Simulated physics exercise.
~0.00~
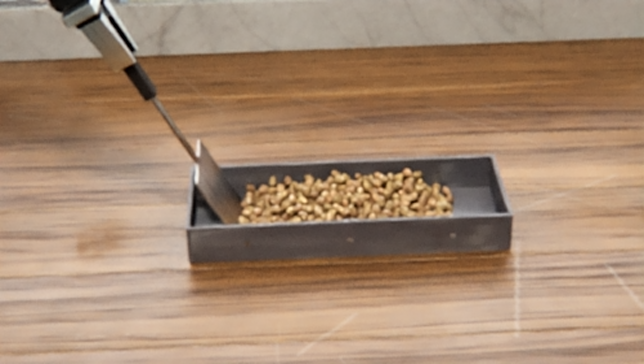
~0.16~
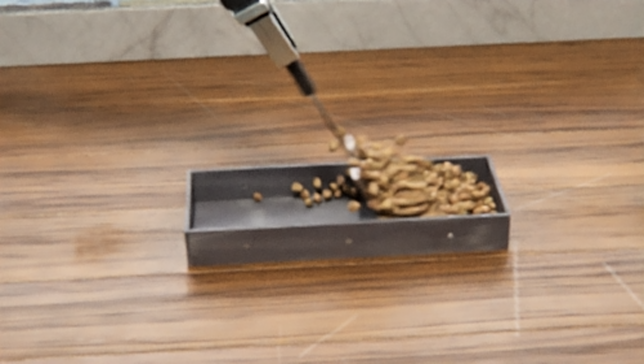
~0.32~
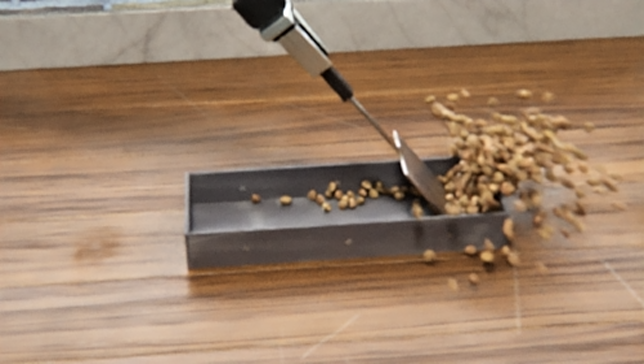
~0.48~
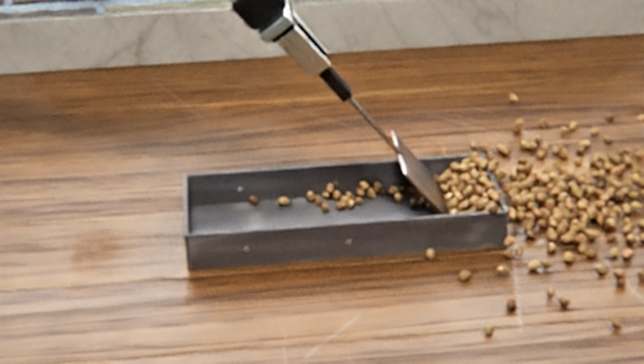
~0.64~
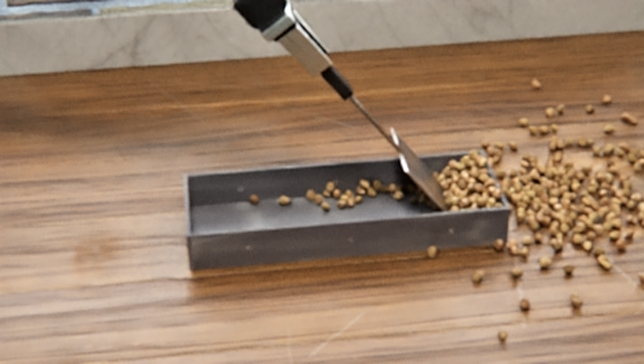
A robot arm holding a thin metal turner lowers its blade into the left end of a shallow dark grey tray of small tan dried beans on a wooden surface. The blade sweeps right, bunching the beans into a steep heap and leaving a few scattered behind it. Near the right end it tilts flatter, and a spray of beans flies over the rim. The turner then stops and stays there while the beans scatter and settle across the wood. At the end, a broad spread lies outside, with a smaller pile still against the tray's right end.
